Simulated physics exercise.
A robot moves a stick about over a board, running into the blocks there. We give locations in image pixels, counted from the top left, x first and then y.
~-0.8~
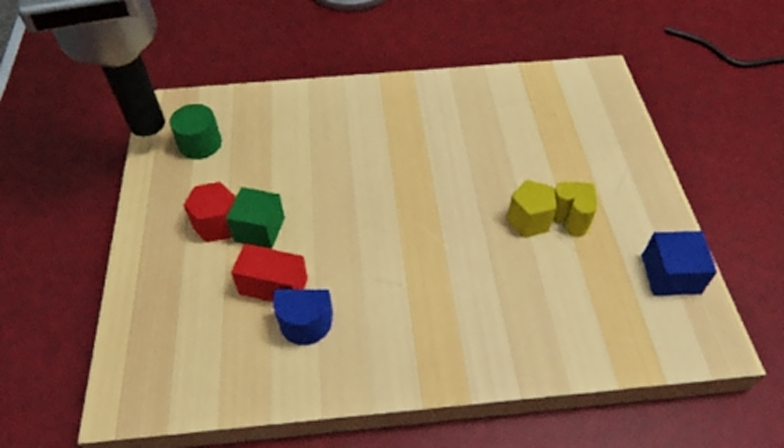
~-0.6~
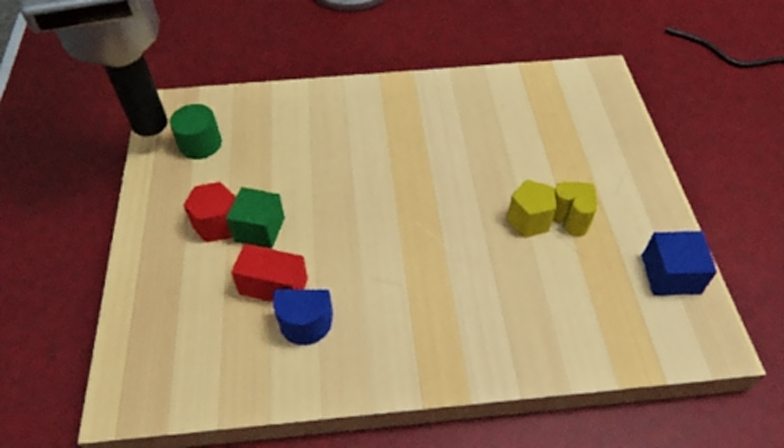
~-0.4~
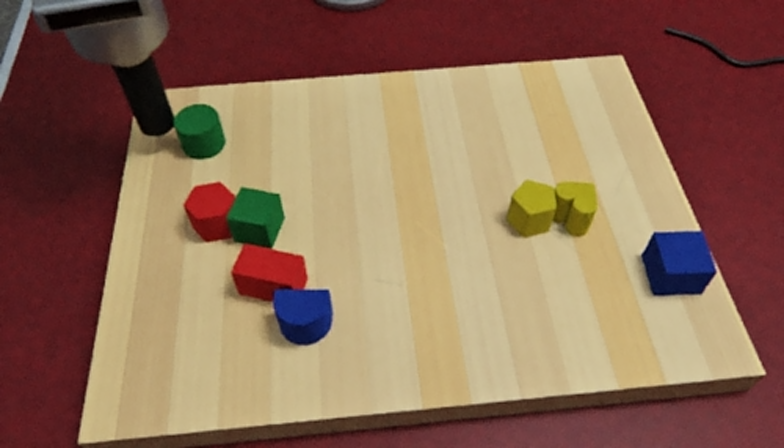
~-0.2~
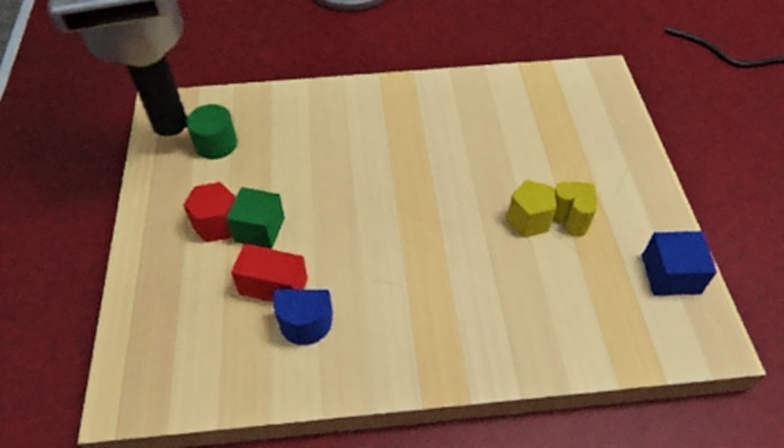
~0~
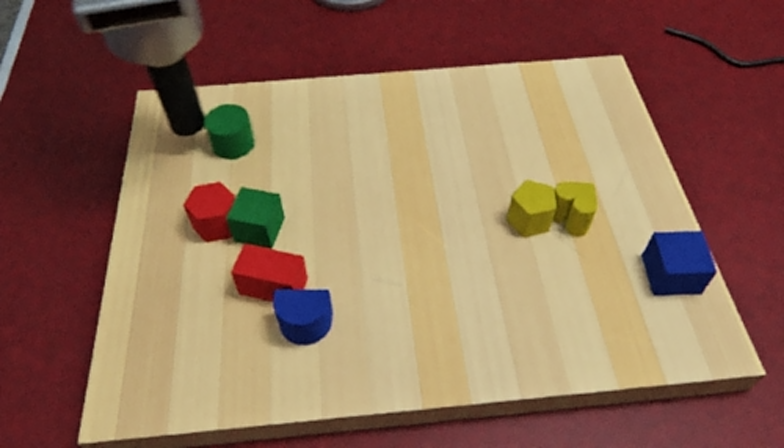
A robot's dark stick stands at the upper left of a pale striped wooden board on a red surface, seen from above at an angle by a still camera. Beside it sits a green cylinder, with red, green and blue blocks below, two yellow blocks right of centre and a blue block near the right edge. After barely moving, the stick slides right, pushing the cylinder a short way.
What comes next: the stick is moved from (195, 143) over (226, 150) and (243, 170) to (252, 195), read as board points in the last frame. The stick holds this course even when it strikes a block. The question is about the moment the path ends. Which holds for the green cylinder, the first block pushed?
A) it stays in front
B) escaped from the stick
That would be B.
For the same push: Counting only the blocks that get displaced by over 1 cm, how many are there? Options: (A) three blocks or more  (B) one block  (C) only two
Option B.
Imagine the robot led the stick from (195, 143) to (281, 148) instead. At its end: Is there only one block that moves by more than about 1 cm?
My answer is yes.
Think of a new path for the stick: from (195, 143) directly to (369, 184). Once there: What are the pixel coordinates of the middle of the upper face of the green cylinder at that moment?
Its top middle is near (323, 117).
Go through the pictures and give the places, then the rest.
Tip of the stick at (148, 124), middles of tops, green cylinder at (192, 118), green square piece at (253, 205), in the first picture.
Stick at (150, 124), nothing pushed, in the second picture.
Stick at (158, 124), green cylinder at (196, 118), in the third picture.
Stick at (170, 124), green cylinder at (208, 118), in the fourth picture.
Stick at (188, 124), green cylinder at (226, 118), green square piece at (253, 205), in the fifth picture.
On the path given first. One third of the way, stick at (220, 131); green cylinder at (260, 120).
Two thirds of the way, stick at (238, 152); green cylinder at (272, 124).
At the end, stick at (246, 177); green cylinder at (272, 124); green square piece unmoved.
